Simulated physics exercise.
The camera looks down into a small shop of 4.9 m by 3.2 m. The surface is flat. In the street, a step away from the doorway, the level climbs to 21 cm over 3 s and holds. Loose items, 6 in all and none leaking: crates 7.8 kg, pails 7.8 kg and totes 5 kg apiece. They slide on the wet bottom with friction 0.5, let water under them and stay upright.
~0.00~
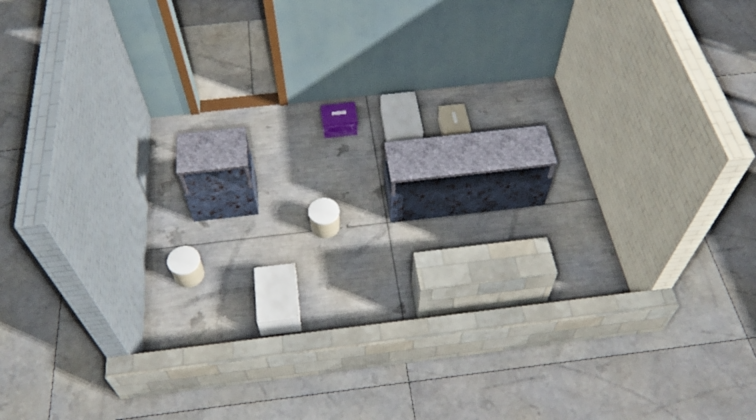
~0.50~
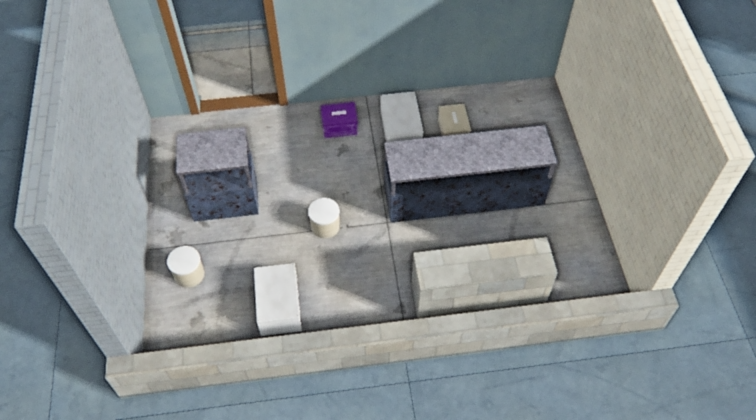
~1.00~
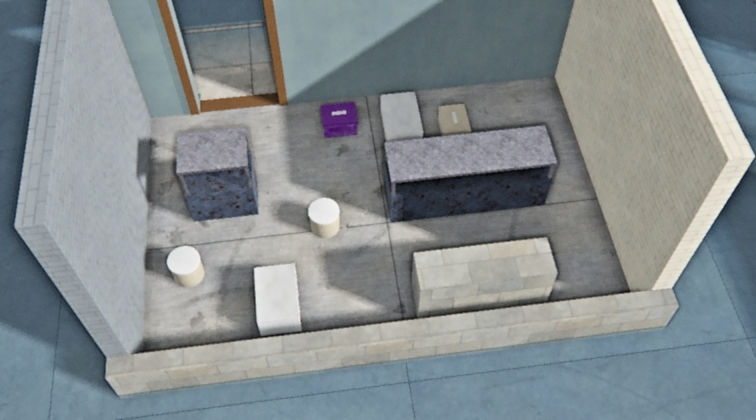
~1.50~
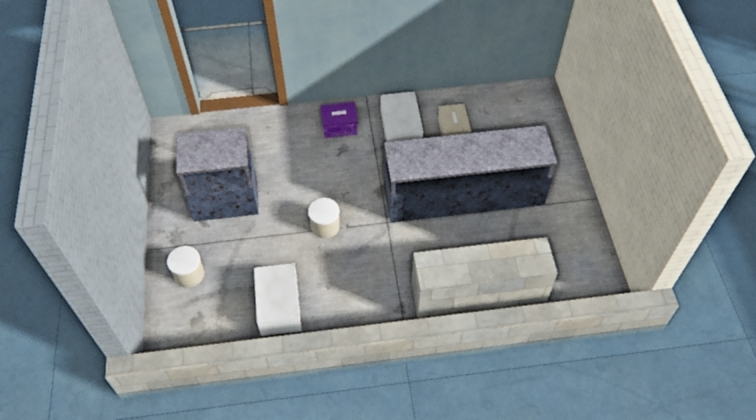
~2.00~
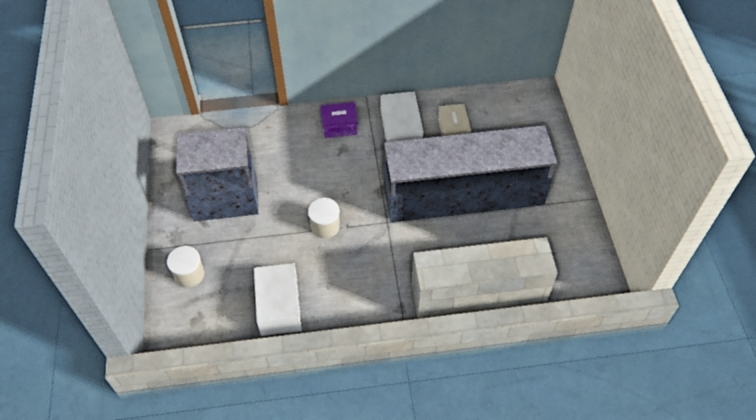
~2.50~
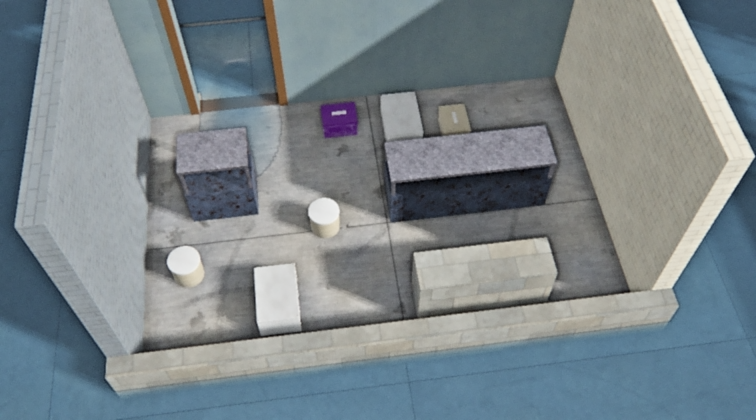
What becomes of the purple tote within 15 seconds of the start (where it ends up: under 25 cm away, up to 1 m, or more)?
Purple tote moves a short way.
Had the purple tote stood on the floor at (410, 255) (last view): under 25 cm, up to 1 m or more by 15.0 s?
It travels far.
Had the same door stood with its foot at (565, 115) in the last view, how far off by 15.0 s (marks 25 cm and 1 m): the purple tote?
Then the purple tote travels far.
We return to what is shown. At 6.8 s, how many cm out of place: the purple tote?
About 0 cm.
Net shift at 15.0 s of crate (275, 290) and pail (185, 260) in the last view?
In that order: 80 cm, 40 cm.
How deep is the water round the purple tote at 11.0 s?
About 3 cm.
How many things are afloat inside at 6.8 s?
I count 1.
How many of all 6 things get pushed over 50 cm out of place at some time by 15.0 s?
5 of them.
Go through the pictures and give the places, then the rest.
The first frame shows the purple tote at (339, 113), on the bottom; 0.0 m2 under water; 0 of 6 have shifted.
The second frame shows the purple tote at (339, 113), on the bottom; water covers 0.0 m2; 0 of 6 have shifted.
The third frame shows the purple tote at (339, 113) rests on the ground; 0.0 m2 under water; 0 of 6 have shifted.
The fourth frame shows the purple tote at (339, 113), on the bottom; water covers 0.0 m2; 0 of 6 have shifted.
The fifth frame shows the purple tote at (339, 113) rests on the ground; 0.2 m2 under water; 0 of 6 have shifted.
The sixth frame shows the purple tote at (339, 113), on the bottom; water covers 0.8 m2; 0 of 6 have shifted.
After 3.5 s the purple tote is near (339, 113), 0.0 m from its start, aground; 0 afloat.
After 6.8 s the purple tote is near (339, 113), 0.0 m from its start, aground; 1 afloat.
After 11.0 s the purple tote is near (339, 113), 0.0 m from its start, aground; 3 afloat.
After 15.0 s the purple tote is near (381, 144), 0.7 m from its start, afloat; 5 afloat.
